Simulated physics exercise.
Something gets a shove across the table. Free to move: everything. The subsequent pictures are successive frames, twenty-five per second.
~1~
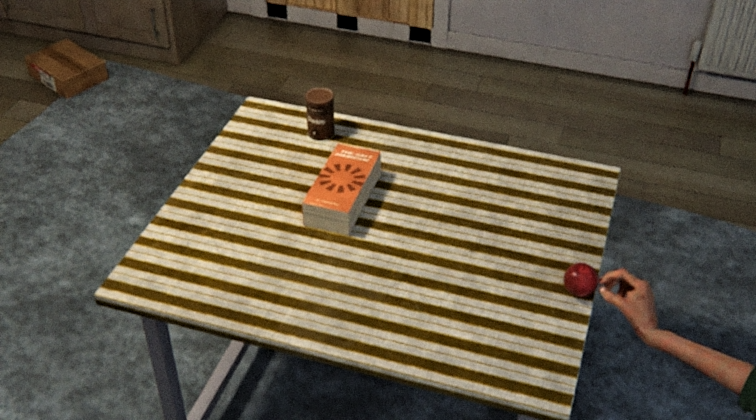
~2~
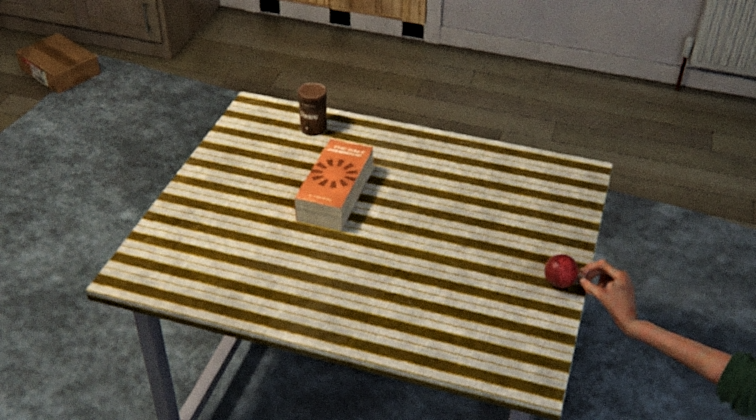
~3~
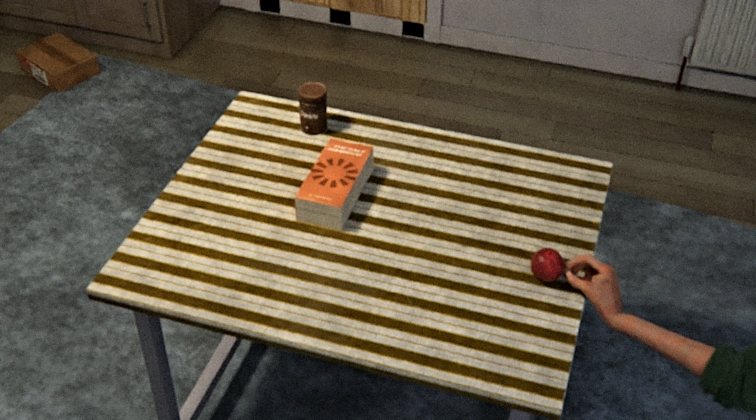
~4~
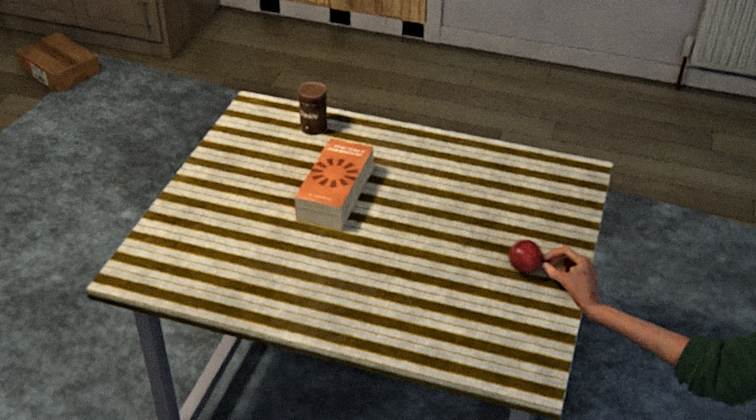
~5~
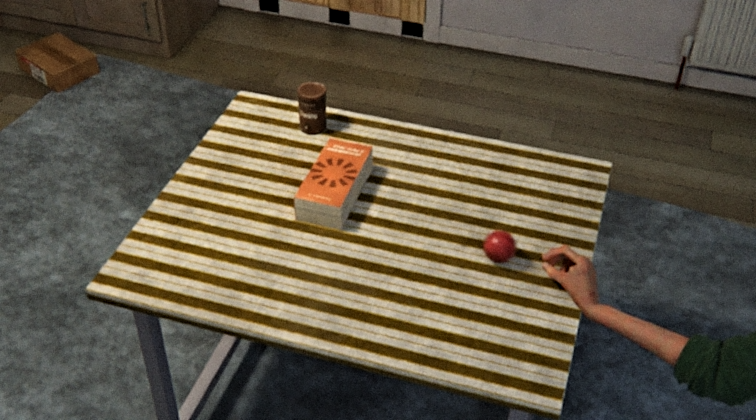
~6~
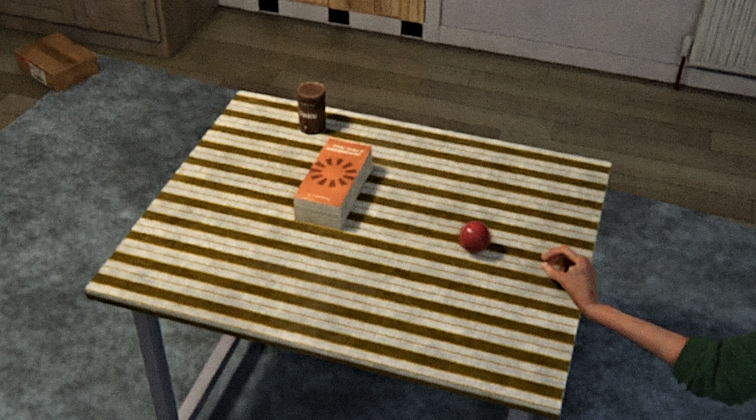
In the video, a hand at the right edge of a striped table pushes a red apple leftward, then stays back as the apple keeps moving left across the surface, while an orange book and a brown jar remain still.
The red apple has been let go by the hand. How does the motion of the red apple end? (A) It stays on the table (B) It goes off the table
It stays on the table.
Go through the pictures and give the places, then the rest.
The first frame shows under the hand; red apple (581, 280).
The second frame shows under the hand; red apple (562, 271).
The third frame shows under the hand; red apple (548, 265).
The fourth frame shows red apple (526, 256).
The fifth frame shows red apple (500, 247) displaced about its own width.
The sixth frame shows red apple (475, 237) displaced well along.
Then, 0.10 s past the last view, red apple displaced well along near (417, 215).
Then, 0.20 s past the last view, red apple displaced well along near (368, 194).
Then, 0.60 s past the last view, red apple displaced well along near (390, 177).
Finally, moved from the start, red apple. Final places as the last picture's camera would see them, red apple near (399, 166).
